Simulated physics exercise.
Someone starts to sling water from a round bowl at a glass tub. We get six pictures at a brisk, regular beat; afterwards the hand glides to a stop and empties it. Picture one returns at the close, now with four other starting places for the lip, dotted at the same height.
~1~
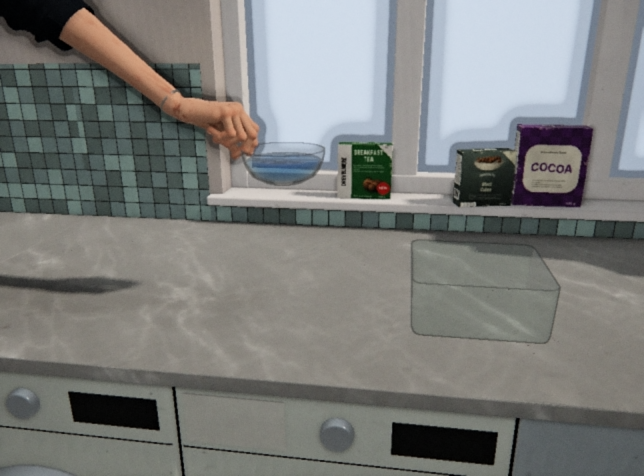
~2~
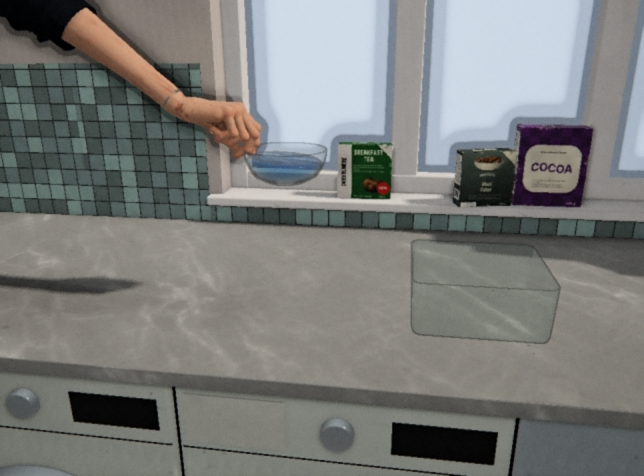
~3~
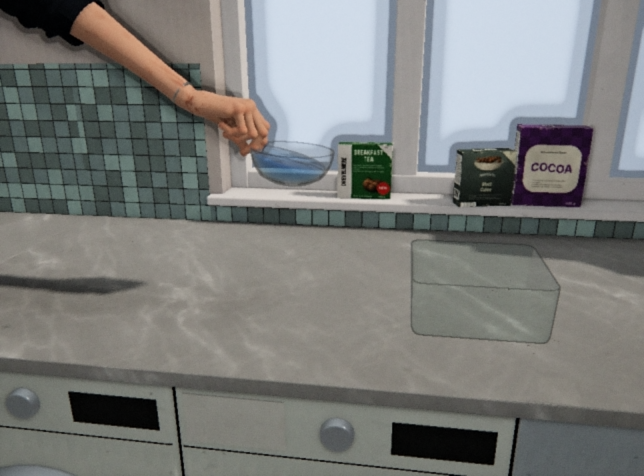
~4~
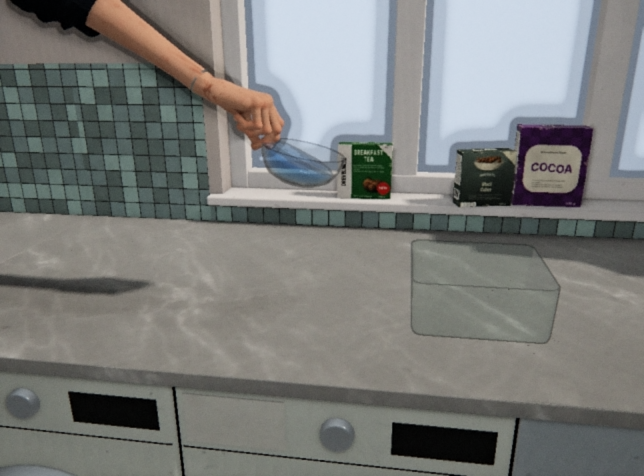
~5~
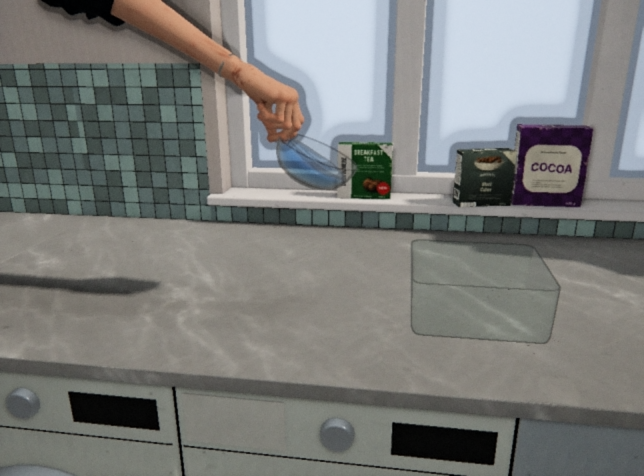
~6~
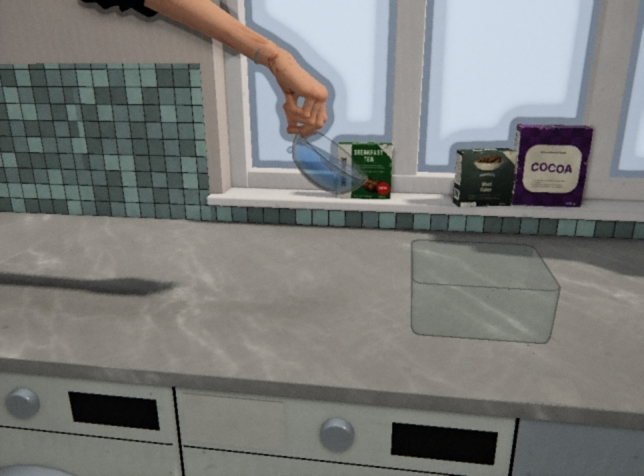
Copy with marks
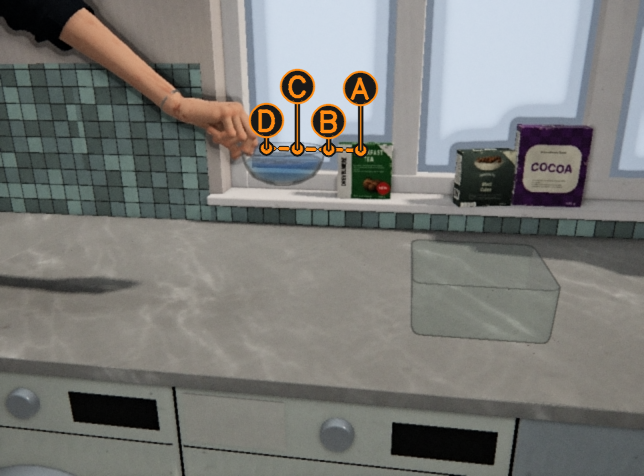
We see a hand holding a clear round bowl of bluish water near a windowsill lined with boxes, left of a glass tub on the counter; barely moving at first, the hand then shifts right, tilting the bowl steeply rightward.
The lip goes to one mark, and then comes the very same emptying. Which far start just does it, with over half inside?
Spot C.
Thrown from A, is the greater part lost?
No, not at all.
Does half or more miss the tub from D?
Yes.
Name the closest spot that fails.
D.
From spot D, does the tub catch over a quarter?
No.
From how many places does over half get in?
Three.
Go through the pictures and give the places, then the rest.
Upright, lip at (323, 149); tub from (410, 332) to (550, 342); nothing has left yet.
Upright, lip at (325, 149); nothing has left yet.
Tipped about 4°, lip at (333, 152); nothing has left yet.
Tipped about 12°, lip at (343, 158); water is over the rim, down to (270, 140).
Tipped about 24°, lip at (356, 167); nothing has left yet.
Tipped about 37°, lip at (367, 178); nothing has left yet.
On the marked copy, A at (360, 150); B at (328, 149); C at (297, 148); D at (266, 148).
With A, about 89 % lands in the tub, 8 % falls short and 3 % goes beside or beyond.
With B, about 73 % lands in the tub, 8 % falls short and 19 % goes beside or beyond.
With C, about 65 % lands in the tub, 24 % falls short and 12 % goes beside or beyond.
With D, about 17 % lands in the tub, 80 % falls short and 3 % goes beside or beyond.
